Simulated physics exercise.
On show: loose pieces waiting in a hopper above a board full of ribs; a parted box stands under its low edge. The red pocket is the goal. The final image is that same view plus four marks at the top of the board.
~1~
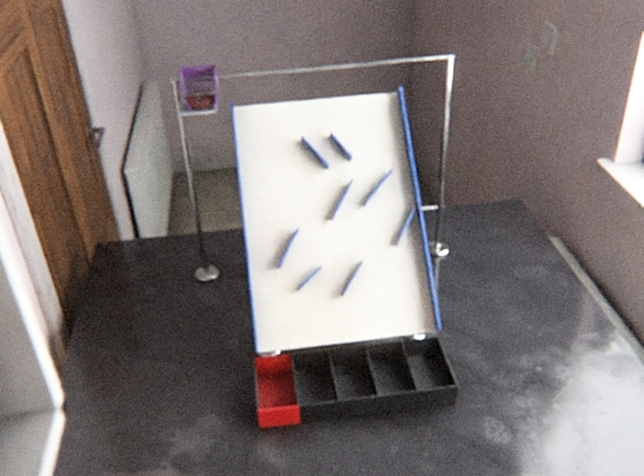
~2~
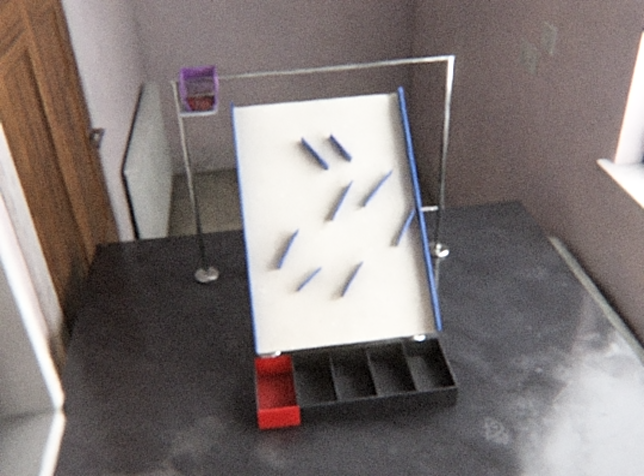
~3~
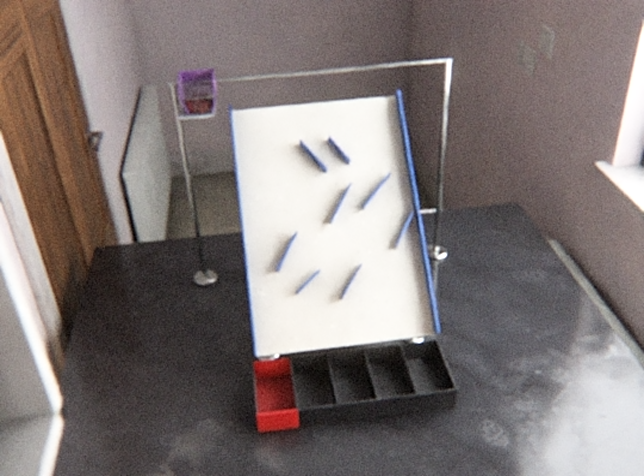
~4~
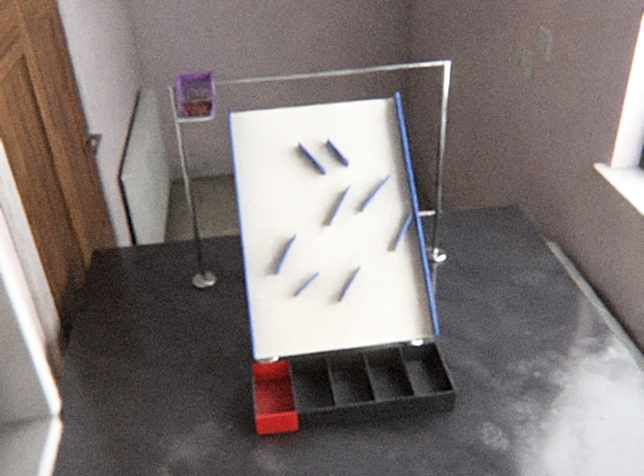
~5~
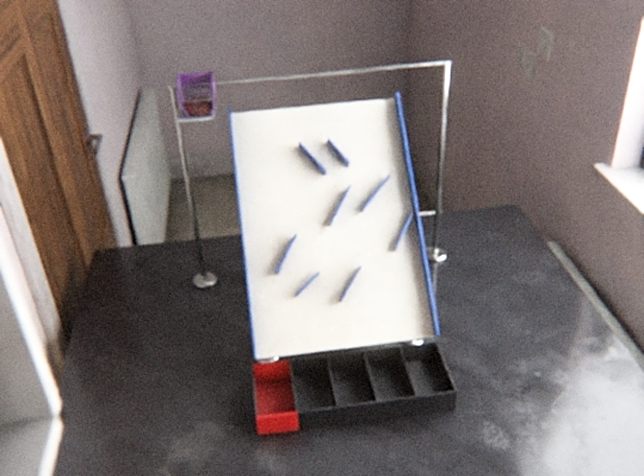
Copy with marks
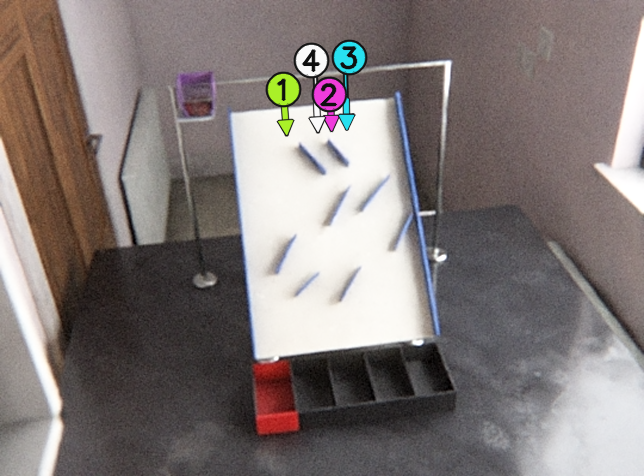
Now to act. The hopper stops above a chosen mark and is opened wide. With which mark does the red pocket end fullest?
I would pick mark 1.
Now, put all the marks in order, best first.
1, 4, 2, 3.
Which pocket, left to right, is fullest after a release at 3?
The second.
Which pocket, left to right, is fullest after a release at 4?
The first from the left.
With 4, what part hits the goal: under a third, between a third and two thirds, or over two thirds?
Between a third and two thirds.
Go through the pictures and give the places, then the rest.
The first frame shows hopper near (203, 101), kidney beans, door shut.
The second frame shows ribs (302, 137) to (329, 166), (331, 133) to (352, 158), (333, 218) to (353, 180).
The third frame shows ribs (364, 206) to (390, 173), (278, 270) to (297, 231), (397, 245) to (413, 212).
The fourth frame shows ribs (296, 295) to (319, 272), (341, 300) to (361, 265).
The fifth frame shows red pocket near (278, 422), number 1 of 5 from the left.
On the marked copy, mark 1 meets the board at (286, 129); mark 2 meets the board at (331, 125); mark 3 meets the board at (346, 124); mark 4 meets the board at (317, 126).
With 1, the bulk in the red pocket, close to a quarter in other pockets.
With 2, close to a quarter in the red pocket, the bulk in other pockets.
With 3, only a few in the red pocket, all but a few in other pockets.
With 4, close to half in the red pocket, close to half in other pockets.
